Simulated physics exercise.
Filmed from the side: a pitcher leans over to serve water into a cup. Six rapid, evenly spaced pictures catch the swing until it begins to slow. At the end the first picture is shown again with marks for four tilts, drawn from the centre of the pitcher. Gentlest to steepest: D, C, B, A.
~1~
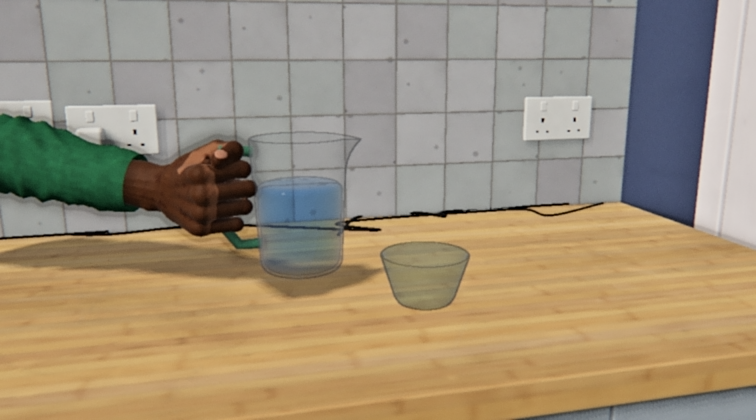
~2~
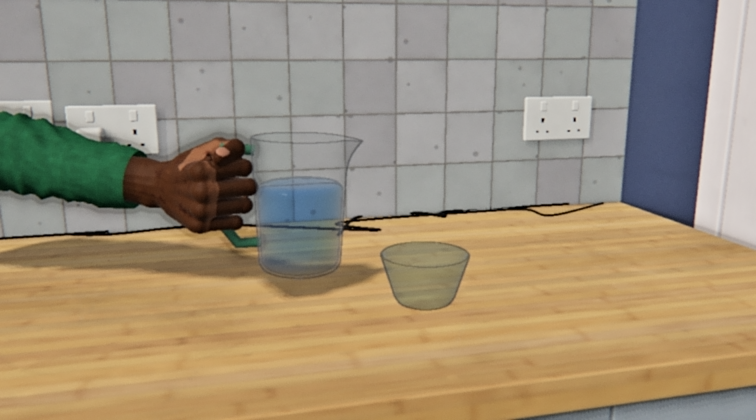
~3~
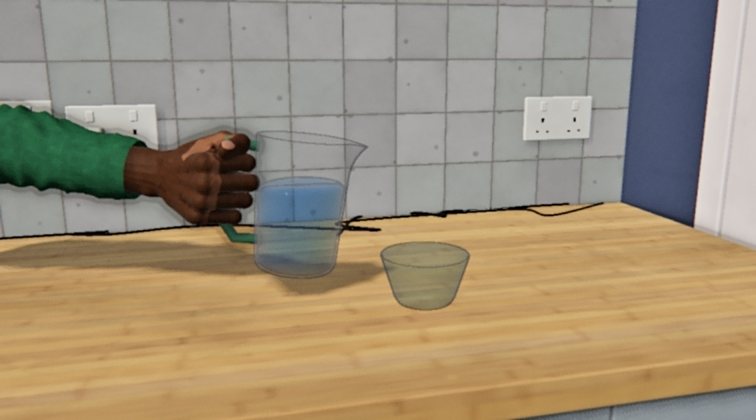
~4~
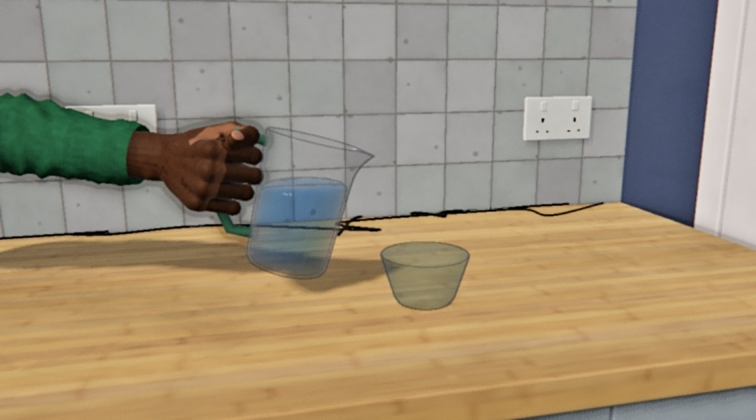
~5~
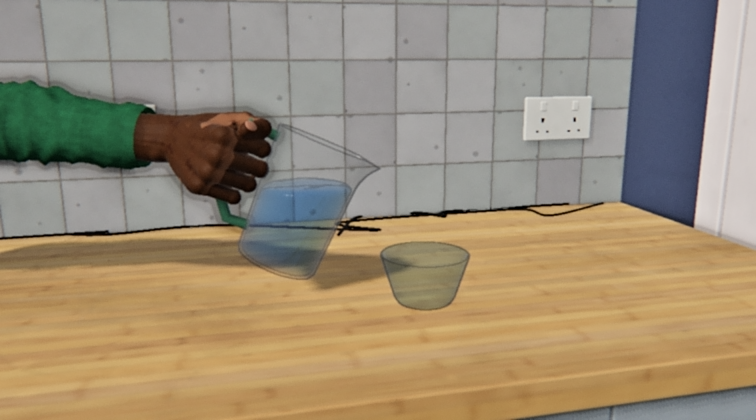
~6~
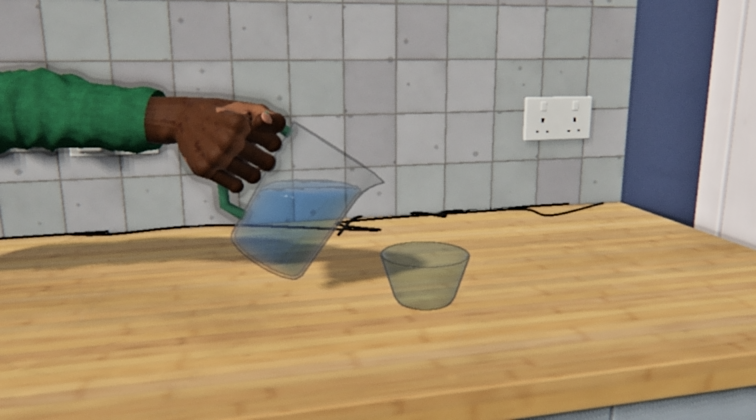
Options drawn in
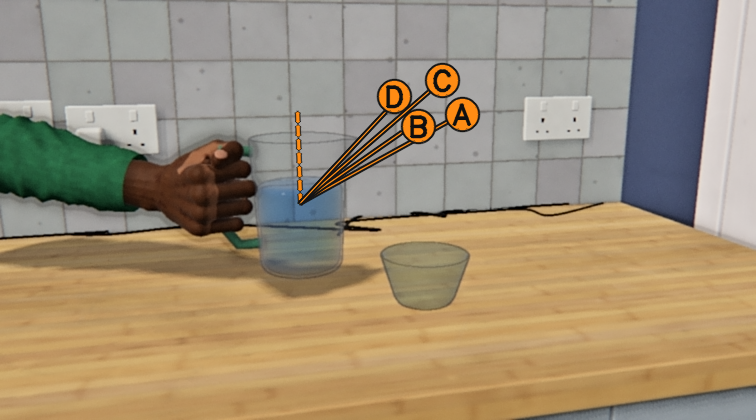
A wooden kitchen counter, seen from the side and slightly above by a still camera, runs below a grey tiled wall with white sockets and a dark blue panel at right. A dark-skinned hand in a green sleeve holds a clear pitcher of blue water left of a small, pale, see-through cup. The pitcher stands upright at first, then the hand steadily tilts it rightward, the water staying inside.
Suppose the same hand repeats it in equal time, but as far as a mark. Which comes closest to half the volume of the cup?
I would pick mark A.
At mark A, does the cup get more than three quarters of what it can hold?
No, it does not.
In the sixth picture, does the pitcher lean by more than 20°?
Yes.
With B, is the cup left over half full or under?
Under.
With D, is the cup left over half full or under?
Under.
On the marked copy, A at (447, 122); B at (401, 132); C at (429, 91); D at (385, 112).
If A is chosen, the cup ends with about 50 % of what it can hold.
If B is chosen, the cup ends with about 29 % of what it can hold.
If C is chosen, the cup ends with about 14 % of what it can hold.
If D is chosen, the cup ends with about 5 % of what it can hold.
